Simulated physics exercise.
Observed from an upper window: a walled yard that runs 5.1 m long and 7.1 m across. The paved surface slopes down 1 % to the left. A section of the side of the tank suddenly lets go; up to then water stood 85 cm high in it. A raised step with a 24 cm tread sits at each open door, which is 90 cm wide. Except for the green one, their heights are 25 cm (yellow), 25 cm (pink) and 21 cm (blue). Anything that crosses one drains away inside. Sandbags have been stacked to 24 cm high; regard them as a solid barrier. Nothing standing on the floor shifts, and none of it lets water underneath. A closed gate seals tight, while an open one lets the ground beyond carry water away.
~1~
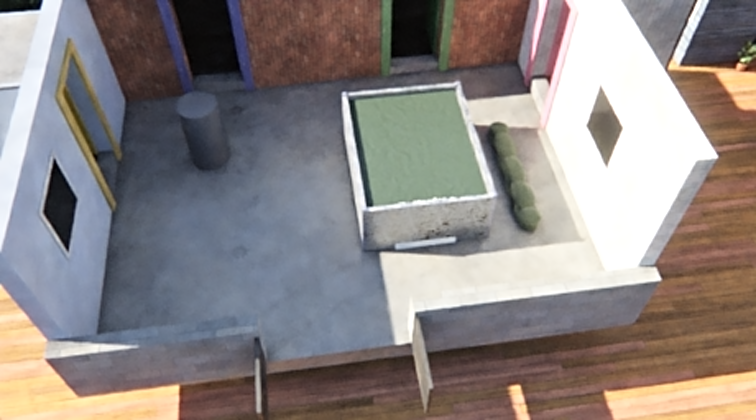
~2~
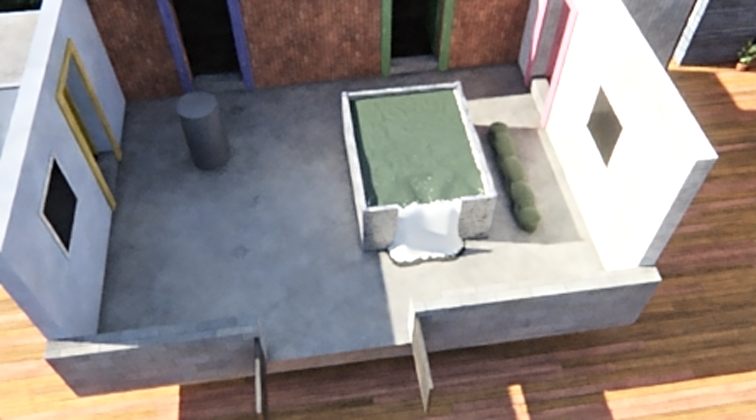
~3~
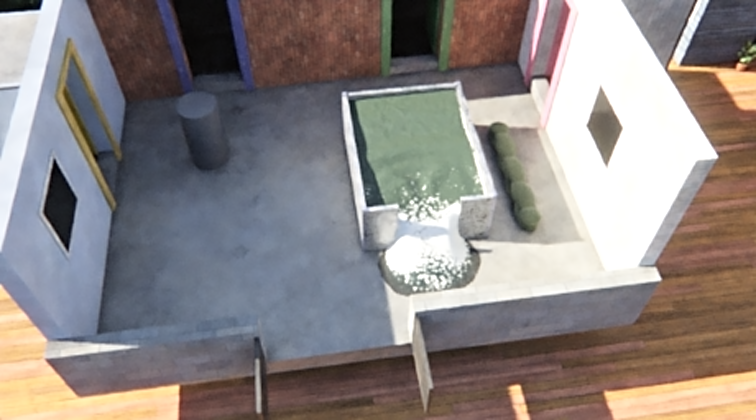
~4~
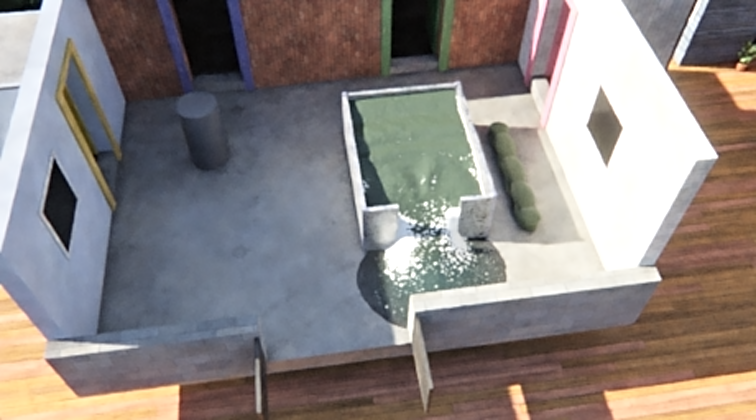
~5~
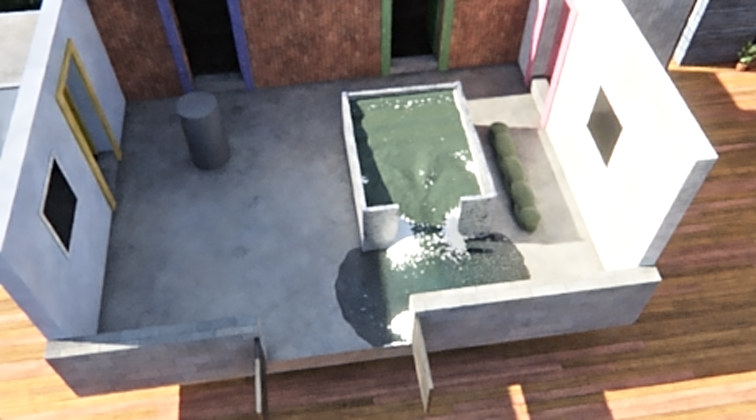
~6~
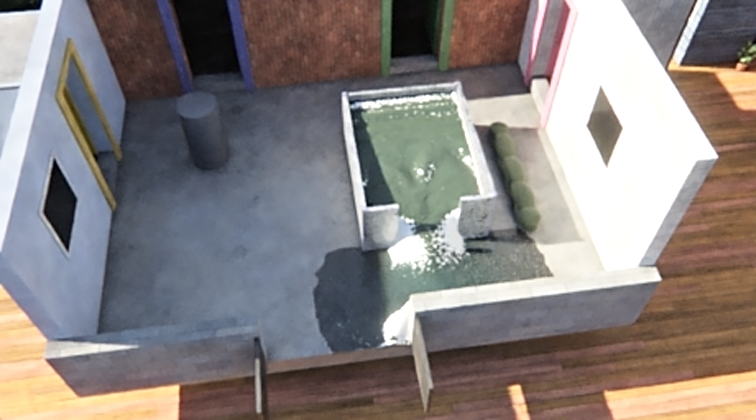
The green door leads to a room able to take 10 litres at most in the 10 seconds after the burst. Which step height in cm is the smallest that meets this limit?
A height of roughly 6.5 cm.
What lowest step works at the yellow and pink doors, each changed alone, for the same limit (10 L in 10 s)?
About 10.5 cm at yellow and 8.5 cm at pink.
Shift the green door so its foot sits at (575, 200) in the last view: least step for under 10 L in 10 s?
About 12.5 cm.
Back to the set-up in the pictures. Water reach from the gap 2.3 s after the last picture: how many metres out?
4.8 metres.
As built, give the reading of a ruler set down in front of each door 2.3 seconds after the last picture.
Depths in cm - yellow: 0, pink: 4, green: 0, blue: 0.
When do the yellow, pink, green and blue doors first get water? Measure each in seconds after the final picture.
Door yellow: 3.2 seconds; door pink: 1.8 seconds; door green: 2.8 seconds; door blue: 5.0 seconds.
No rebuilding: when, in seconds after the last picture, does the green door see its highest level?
Around 6.0 s, give or take.
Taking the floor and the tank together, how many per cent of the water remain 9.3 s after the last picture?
I'd put it at about 72 per cent.
Then, 0.7 s after the last picture water covers 15 % of the floor, deepest (55 cm) near (448, 321); it has not reached the green door.
Then, 2.3 s after the last picture water covers 40 % of the floor, deepest (34 cm) near (601, 300); it has not reached the green door.
Then, 9.3 s after the last picture water covers 90 % of the floor, deepest (14 cm) near (126, 103); 7 cm at the green door, 0 litres in over its 17 cm step.
At the green door as built, the water peaked near 10 cm, 5.9 s after the last picture.
Run again over the same 10 s with other heights there, 14 litres in over 6 cm, 4 litres over 8 cm. The limit of 10 litres is kept from about 6.5 cm up.
